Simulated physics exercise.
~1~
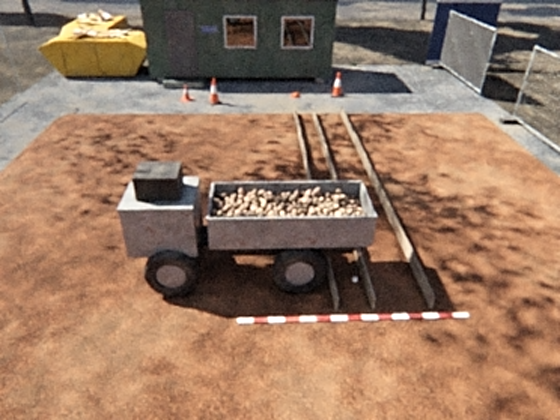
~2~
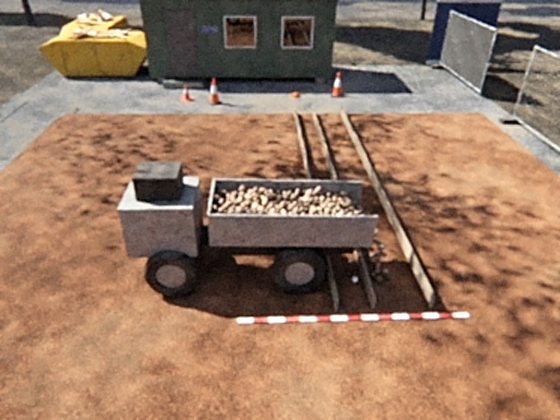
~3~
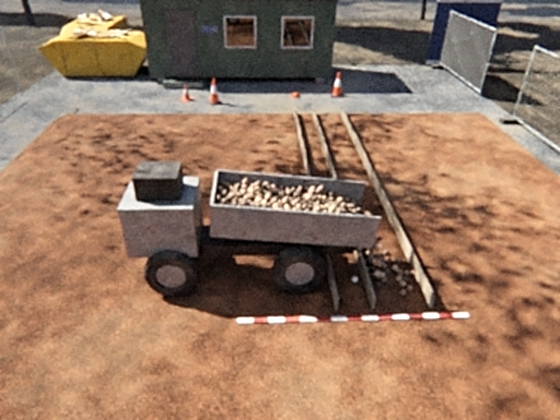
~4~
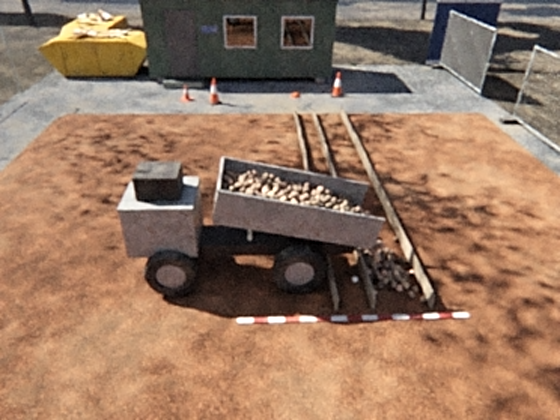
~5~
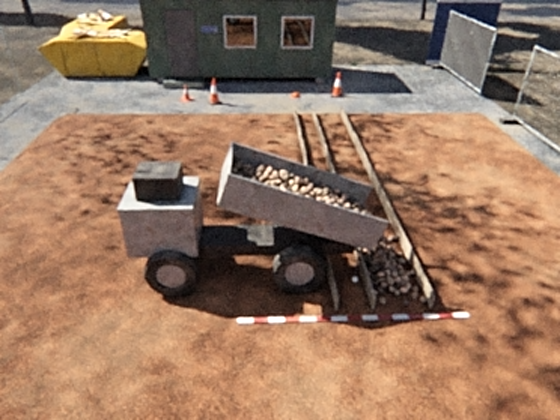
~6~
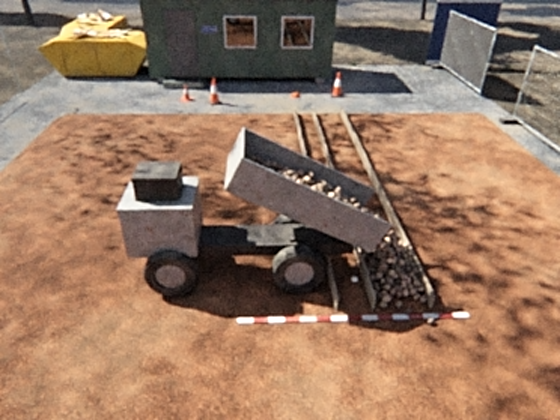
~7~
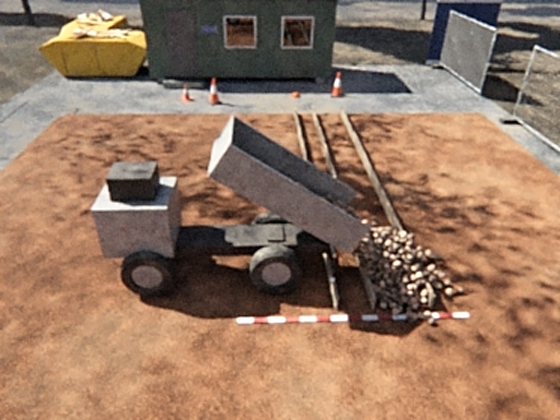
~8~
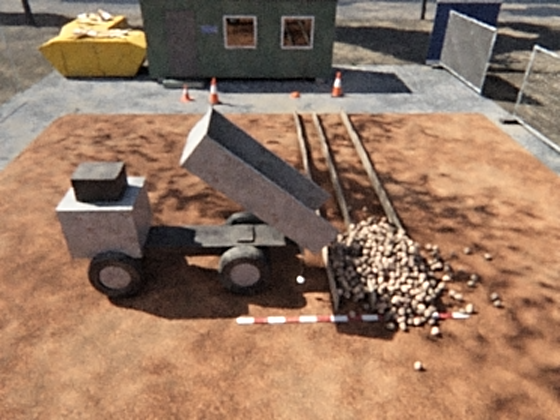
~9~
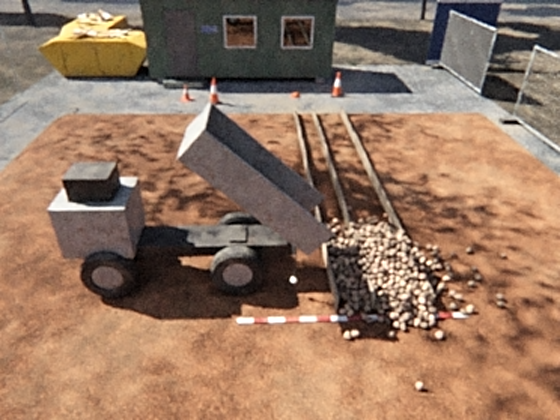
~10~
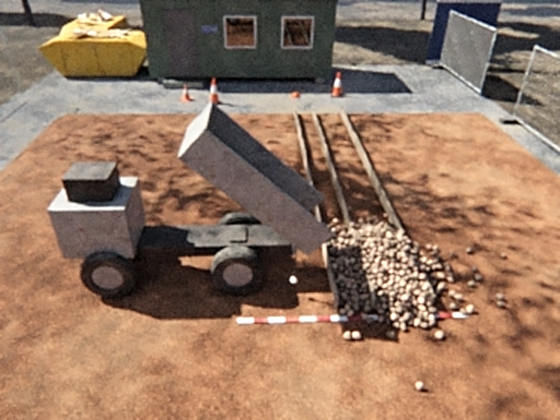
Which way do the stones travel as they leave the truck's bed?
They move to the right, sliding out of the lowered right end of the bed and onto the ground.
A grey truck with a dark block on its cab stands on a patch of reddish-brown dirt, seen from above and to the side, its bed full of pale round stones. Behind it are a green hut, a yellow skip and orange cones, while wooden boards and a red and white staff lie by its rear. The bed tilts up at the left, and stones begin spilling from its right end between the boards. As it steepens, the truck rolls left and the rest pours out. It stops with its bed raised, beside a broad heap and a few scattered stones.
